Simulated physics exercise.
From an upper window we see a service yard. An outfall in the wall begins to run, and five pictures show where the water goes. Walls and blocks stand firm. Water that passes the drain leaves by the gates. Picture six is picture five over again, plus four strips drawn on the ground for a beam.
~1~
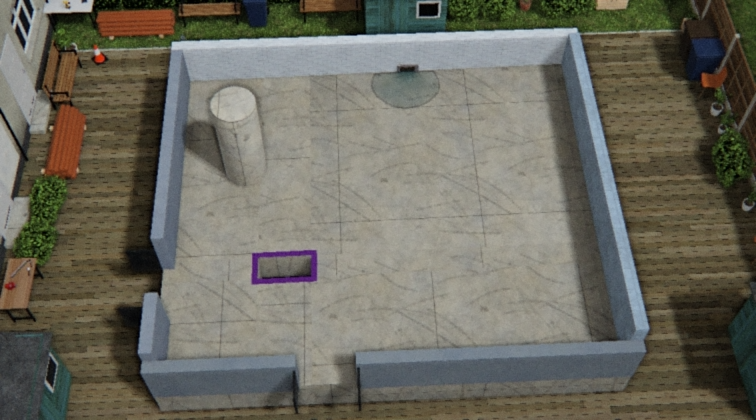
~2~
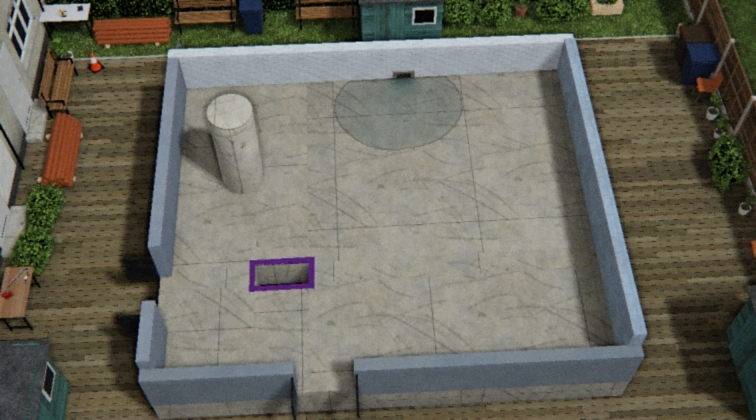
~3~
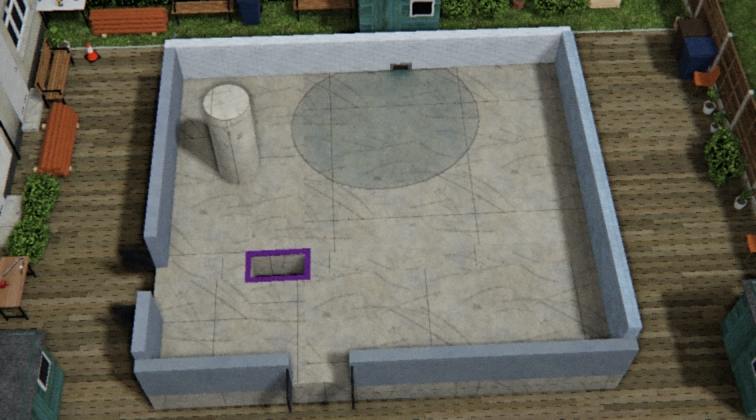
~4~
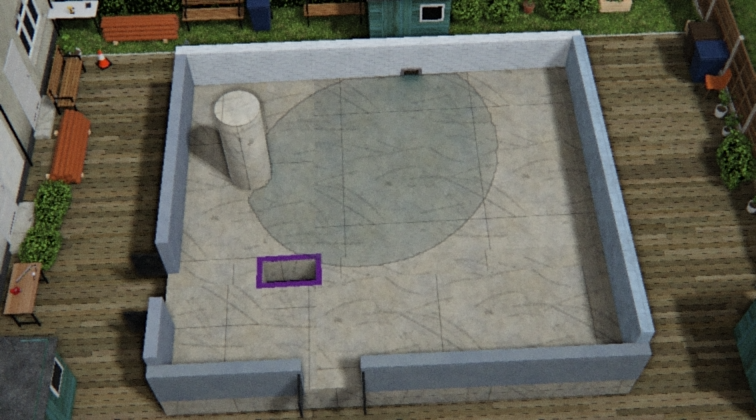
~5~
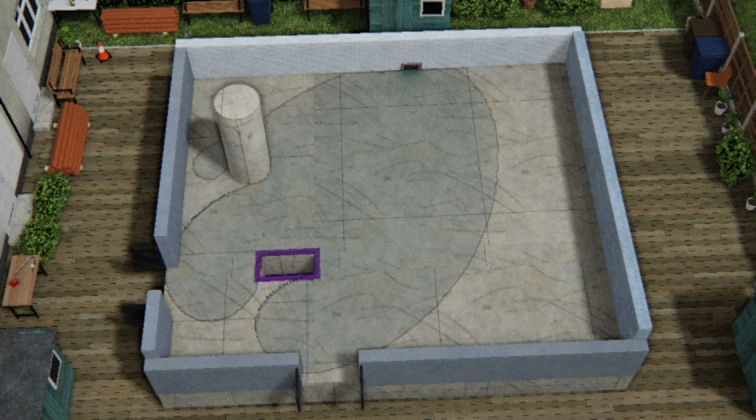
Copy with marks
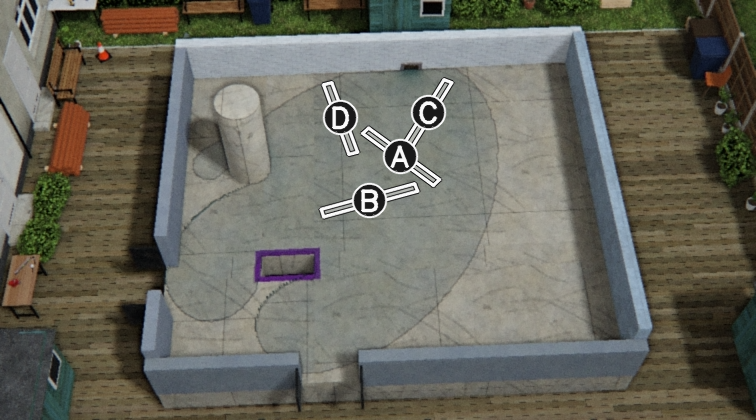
Walled service yard seen from above, water spreading from an outfall in the back wall, passing a pillar and reaching the purple-edged gully.
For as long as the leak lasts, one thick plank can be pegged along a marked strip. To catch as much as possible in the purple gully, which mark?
C is best.
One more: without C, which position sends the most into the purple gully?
Here it is position D.
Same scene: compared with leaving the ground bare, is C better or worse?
Position C is better.
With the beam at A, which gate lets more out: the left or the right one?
The left one.
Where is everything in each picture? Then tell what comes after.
Outfall at (407, 68); purple gully at (285, 267); open gate at (328, 373); open gate at (172, 295); 2 % of the ground under water, visible out to (381, 98); purple gully still dry, in the first frame.
In the second frame, 8 % of the ground under water, visible out to (356, 136); purple gully still dry.
In the third frame, 17 % of the ground under water, visible out to (361, 185); purple gully still dry.
In the fourth frame, 32 % of the ground under water, visible out to (335, 263); purple gully still dry.
In the fifth frame, 51 % of the ground under water, visible out to (190, 306); purple gully taking water.
In white, A from (365, 130) to (436, 182); B from (322, 213) to (416, 187); C from (407, 146) to (447, 81); D from (327, 83) to (353, 153).
Choosing A, about 13 % of the stream goes into the purple gully, about 84 % out by the gates.
Choosing B, about 13 % of the stream goes into the purple gully, about 86 % out by the gates.
Choosing C, about 37 % of the stream goes into the purple gully, about 62 % out by the gates.
Choosing D, about 24 % of the stream goes into the purple gully, about 74 % out by the gates.
